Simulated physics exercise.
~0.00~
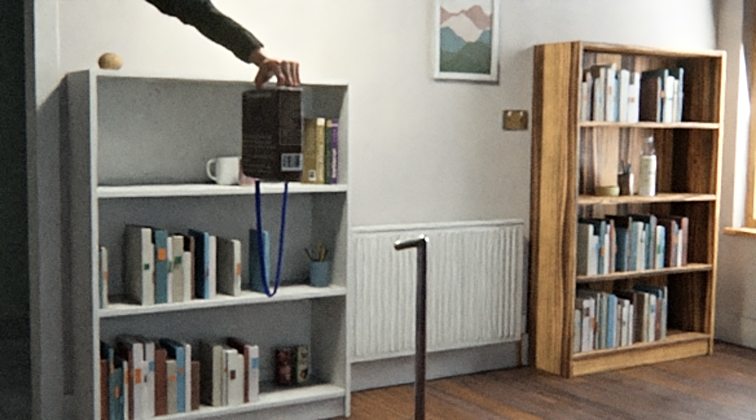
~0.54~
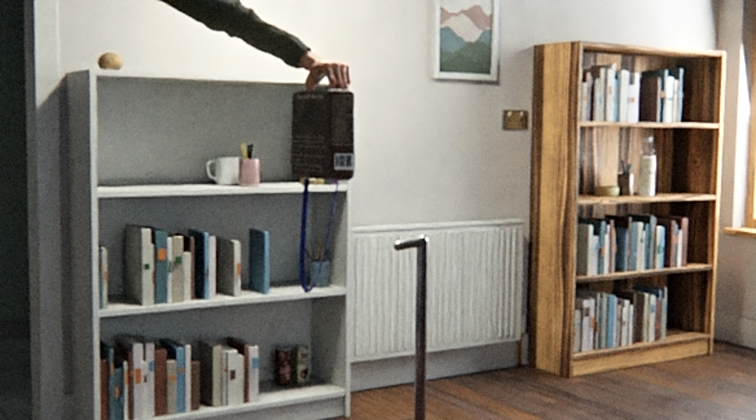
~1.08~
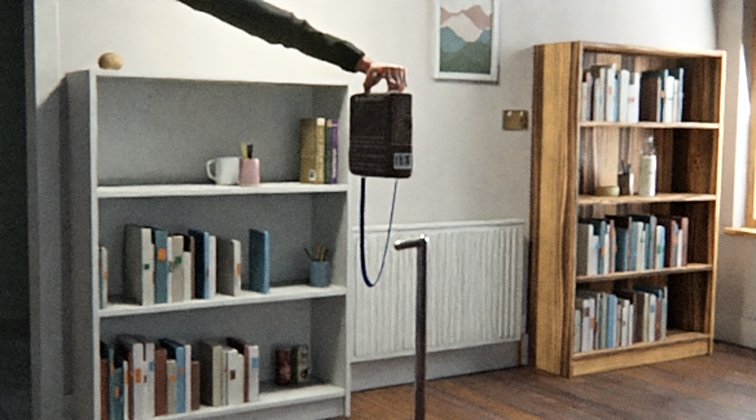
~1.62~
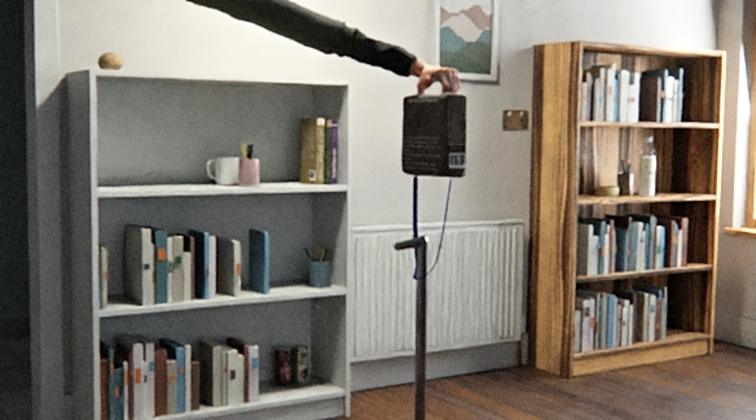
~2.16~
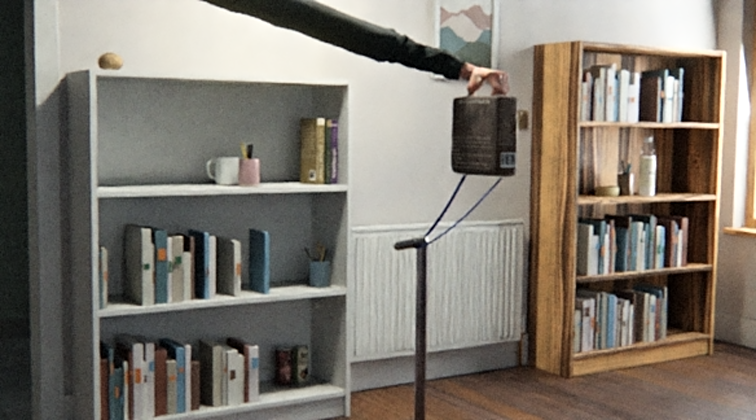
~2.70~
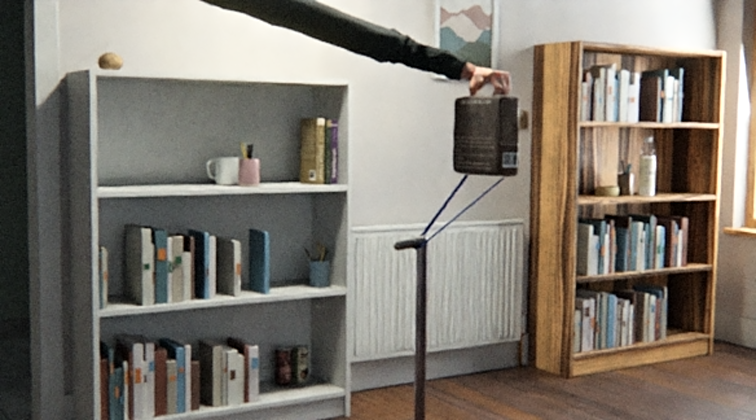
A dark brown bag moves right in a hand until its blue loop snags on a post.
